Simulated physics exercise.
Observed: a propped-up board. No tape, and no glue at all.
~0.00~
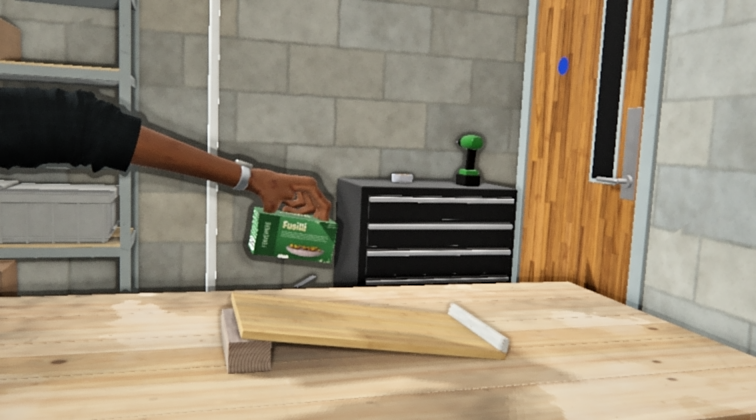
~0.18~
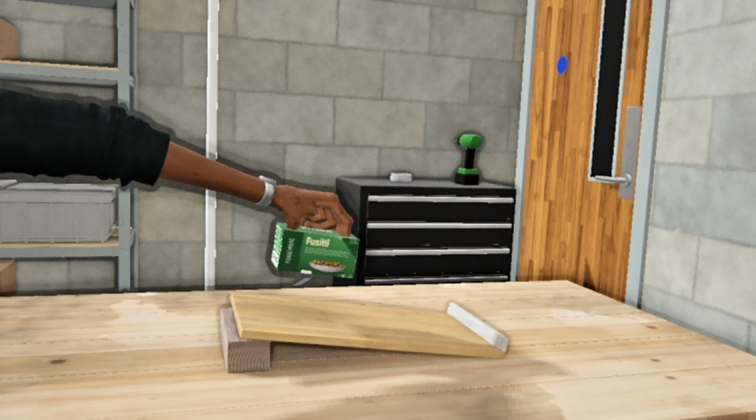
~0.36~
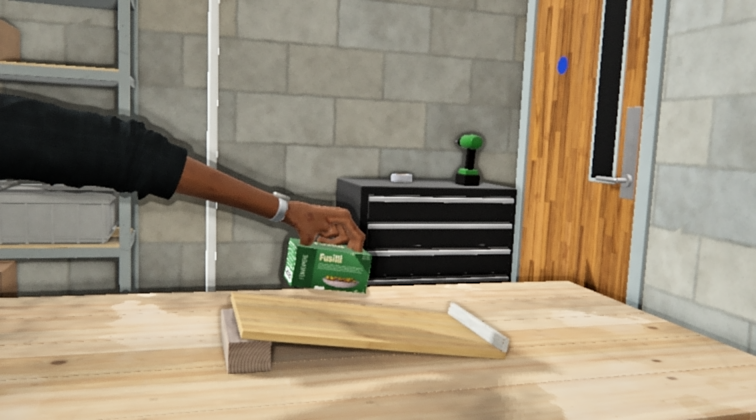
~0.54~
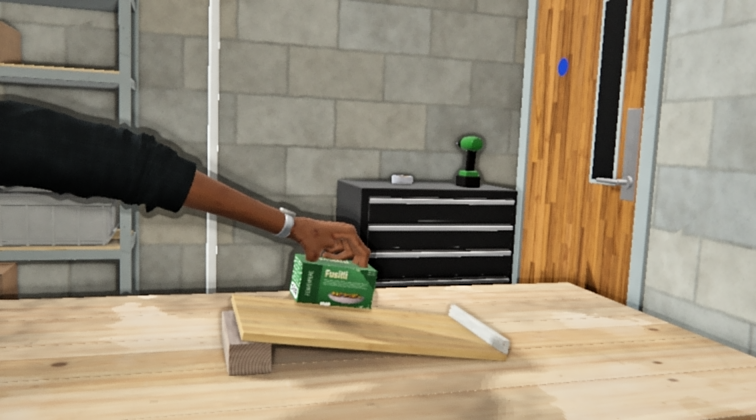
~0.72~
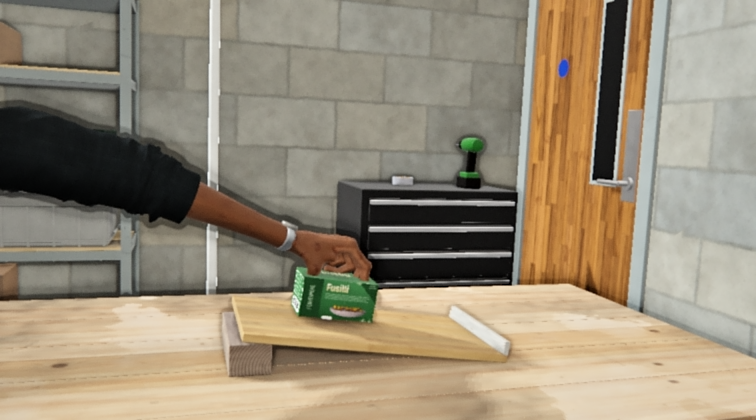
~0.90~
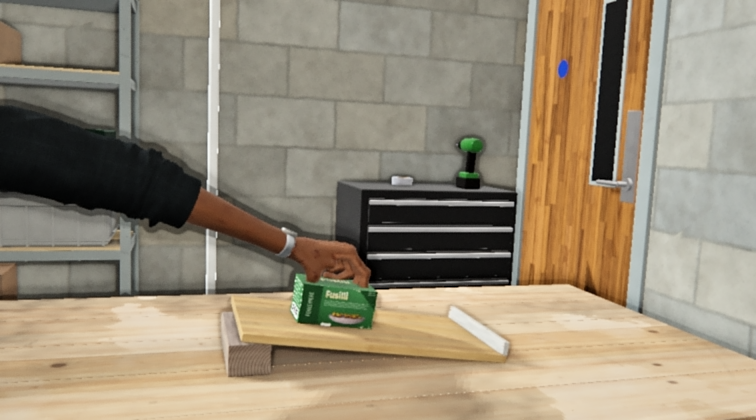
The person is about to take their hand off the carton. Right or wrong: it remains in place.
Right.
After 1.10 s, nothing has stirred.
After 1.30 s, green carton resting near (334, 302).
At rest (1.9 s), it is in place. Seen from the same camera at the end, green carton near (334, 302). The green carton keeps its place.
